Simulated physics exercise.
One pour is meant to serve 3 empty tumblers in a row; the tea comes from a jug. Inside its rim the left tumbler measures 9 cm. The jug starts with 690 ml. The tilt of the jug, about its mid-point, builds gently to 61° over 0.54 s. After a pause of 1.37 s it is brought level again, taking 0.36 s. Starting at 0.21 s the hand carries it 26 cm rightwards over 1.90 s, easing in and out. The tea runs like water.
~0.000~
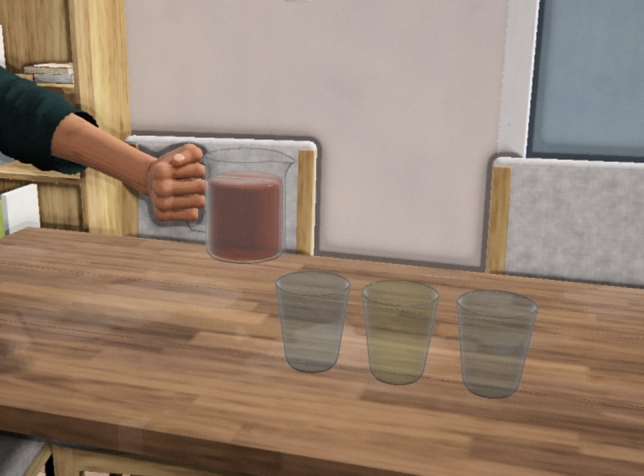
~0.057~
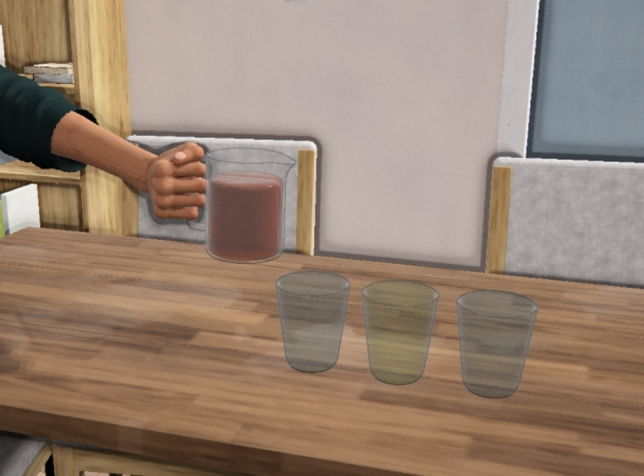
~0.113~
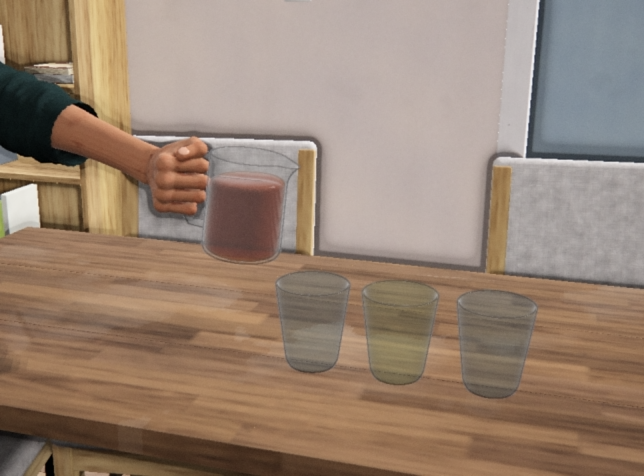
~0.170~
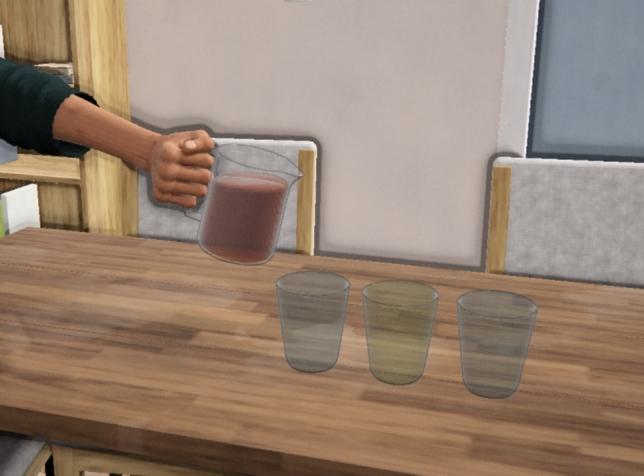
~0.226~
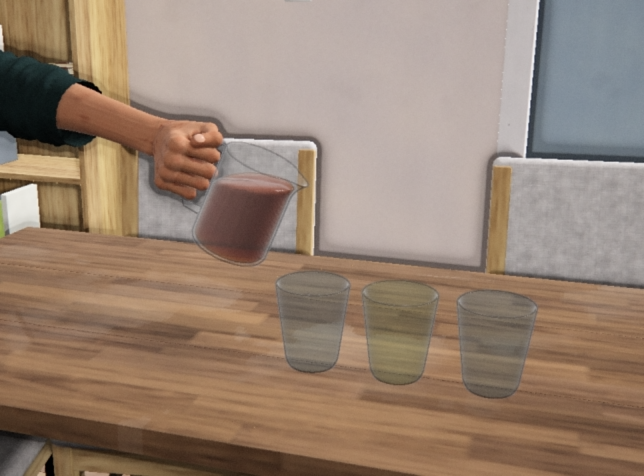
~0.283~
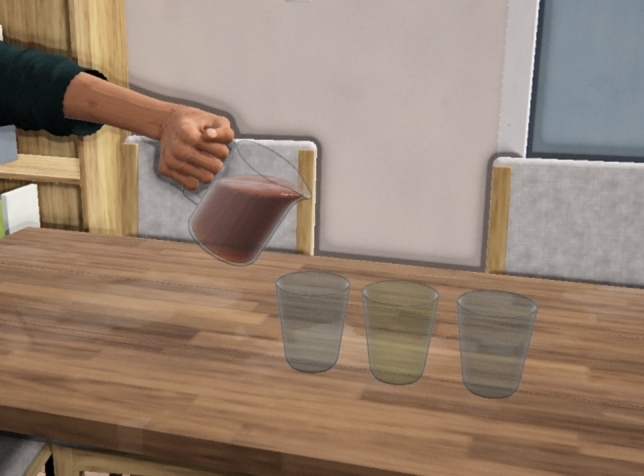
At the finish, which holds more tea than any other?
The middle one catches the most.
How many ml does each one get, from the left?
About 10 ml left, 190 ml middle, 80 ml right.
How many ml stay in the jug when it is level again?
About 320 ml.
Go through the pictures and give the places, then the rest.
In the first frame, tilt 0°; pouring edge (294, 160); surface from (212, 175) to (283, 181); the left tumbler's rim runs from (278, 281) to (348, 289); the middle tumbler's rim runs from (364, 290) to (438, 299); the right tumbler's rim runs from (458, 301) to (537, 310).
In the second frame, tilt 2°; pouring edge (296, 162); surface from (213, 175) to (283, 182).
In the third frame, tilt 6°; pouring edge (299, 167); surface from (215, 176) to (285, 183).
In the fourth frame, tilt 14°; pouring edge (304, 175); surface from (216, 177) to (289, 184).
In the fifth frame, tilt 23°; pouring edge (308, 185); surface from (214, 186) to (294, 186).
In the sixth frame, tilt 33°; pouring edge (312, 197); surface from (207, 196) to (304, 190).
After 0.85 s the tilt is 61° and from the left they hold 10 ml, 110 ml, 0 ml, the jug 480 ml, and 45 ml is on the table.
After 1.26 s the tilt is 61° and from the left they hold 10 ml, 190 ml, 0 ml, the jug 400 ml, and 50 ml is on the table.
After 1.69 s the tilt is 61° and from the left they hold 10 ml, 190 ml, 60 ml, the jug 350 ml, and 65 ml is on the table.
After 2.16 s the tilt is 13° and from the left they hold 10 ml, 190 ml, 75 ml, the jug 320 ml, and 85 ml is on the table.
In the end from the left they hold 10 ml, 190 ml, 75 ml, the jug 320 ml, and 90 ml is on the table.
